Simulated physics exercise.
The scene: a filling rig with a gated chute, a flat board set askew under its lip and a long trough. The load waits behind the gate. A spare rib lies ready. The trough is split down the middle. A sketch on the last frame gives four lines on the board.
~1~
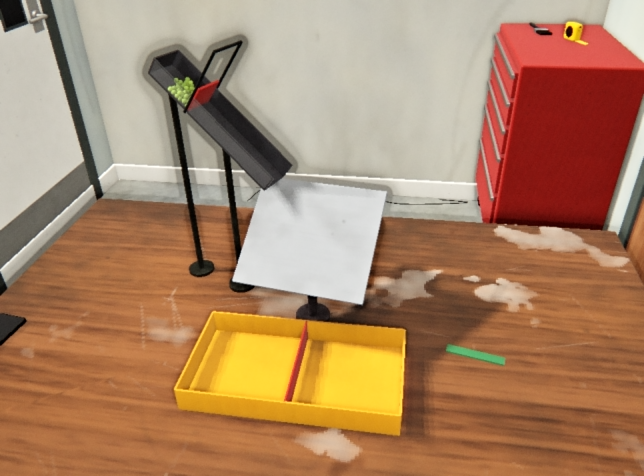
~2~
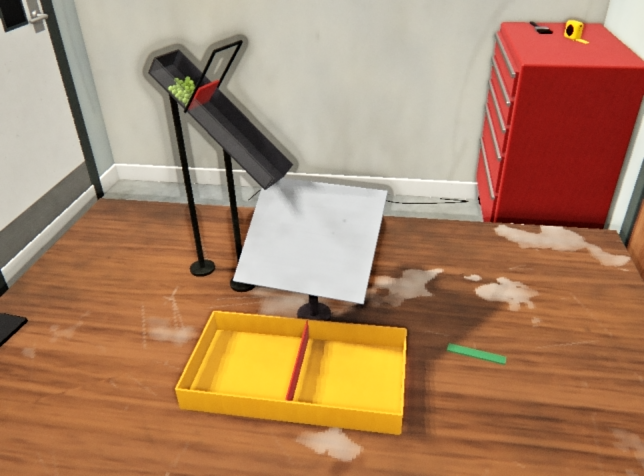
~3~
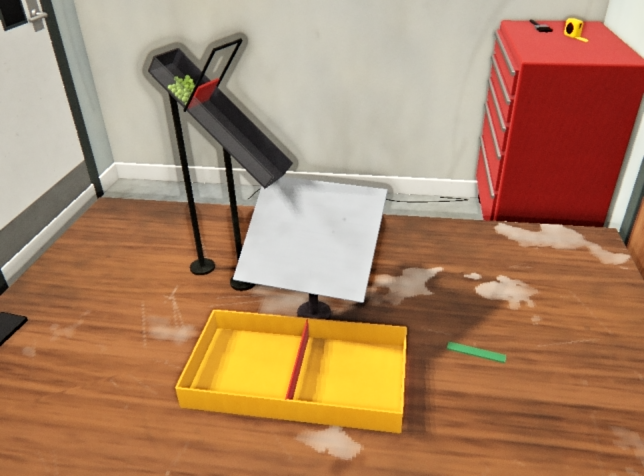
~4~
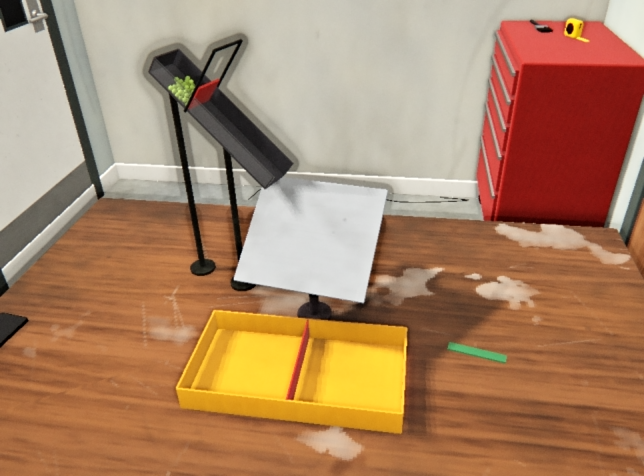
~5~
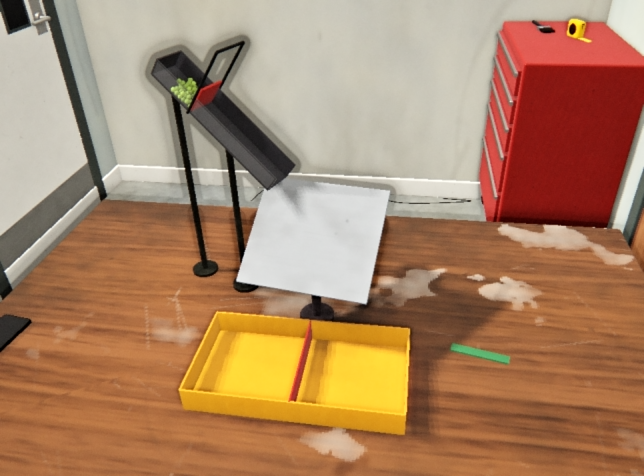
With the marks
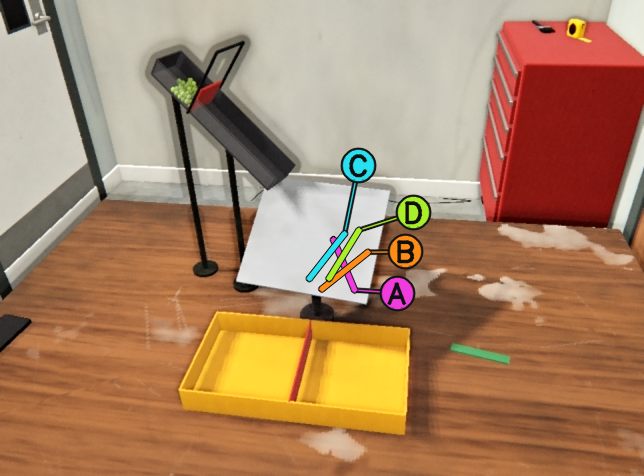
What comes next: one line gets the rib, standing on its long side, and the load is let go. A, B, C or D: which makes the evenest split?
D works best here.
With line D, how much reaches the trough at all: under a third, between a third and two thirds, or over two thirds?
It is over two thirds.
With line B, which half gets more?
The left half.
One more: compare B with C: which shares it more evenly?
That is line B.
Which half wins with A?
More lands on the right.
On the marked copy, line A from (333, 239) to (354, 290); line B from (368, 252) to (321, 289); line C from (344, 233) to (309, 278); line D from (358, 230) to (329, 278).
With A, of what is caught, a small part in the left half, most in the right.
With B, of what is caught, most in the left half, about a quarter in the right.
With C, of what is caught, nearly all in the left half, a small part in the right.
With D, of what is caught, about half in the left half, about half in the right.
